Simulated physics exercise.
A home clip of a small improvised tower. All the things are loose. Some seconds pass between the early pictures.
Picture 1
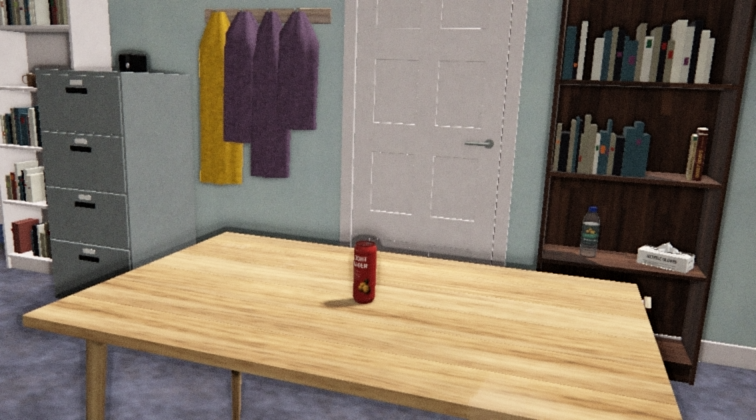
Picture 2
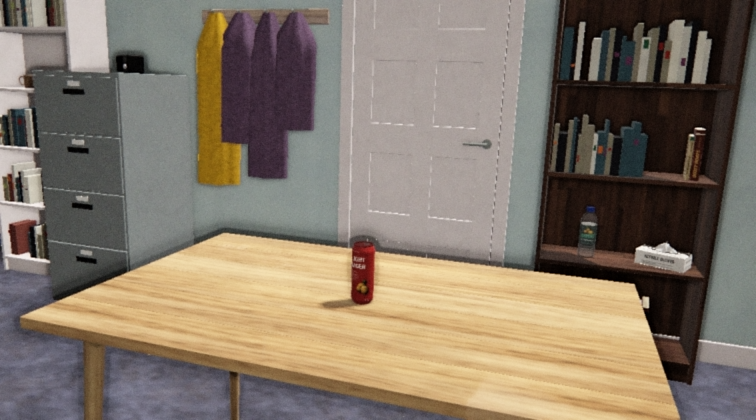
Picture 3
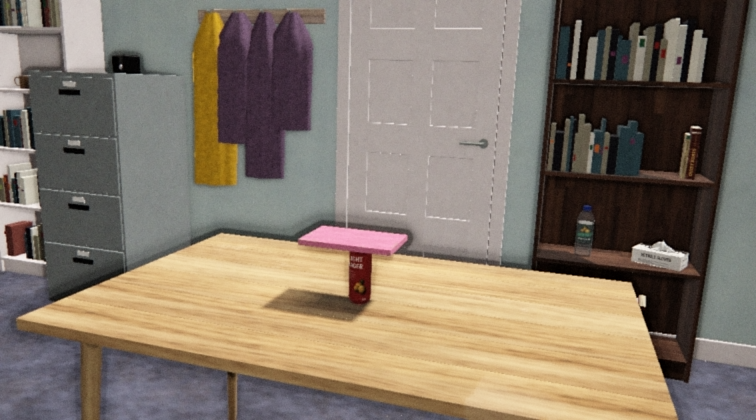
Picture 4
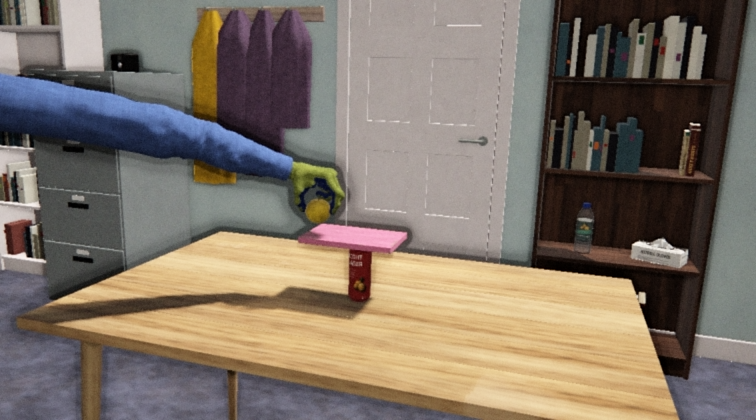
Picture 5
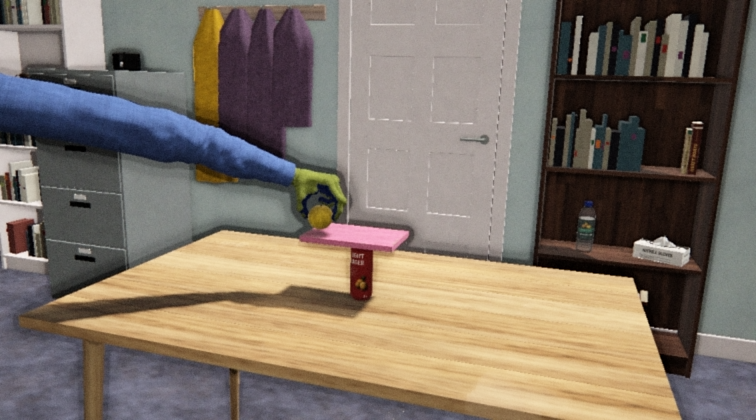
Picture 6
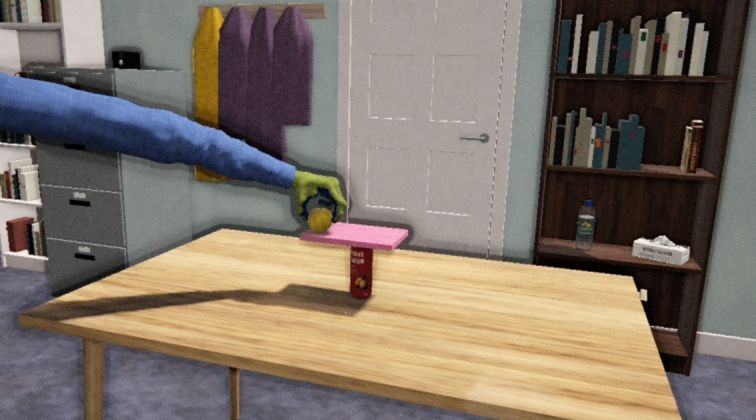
On a wooden table, a gloved hand lowers a yellow apple onto a pink board atop a red can.
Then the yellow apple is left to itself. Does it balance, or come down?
In the end the stack gives way.
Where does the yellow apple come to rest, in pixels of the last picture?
Near (309, 283).
Then, 0.40 s on from there, yellow apple now fallen; pink board turned 54° from how it was put.
Then, 0.50 s on from there, pink board now fallen.
Then, 0.70 s on from there, things are still on the move.
Then, 1.10 s on from there, as before.
In the end, fallen, pink board and yellow apple; red can unmoved. At the end, from the last picture's camera, yellow apple near (309, 283). The stack loses its balance.
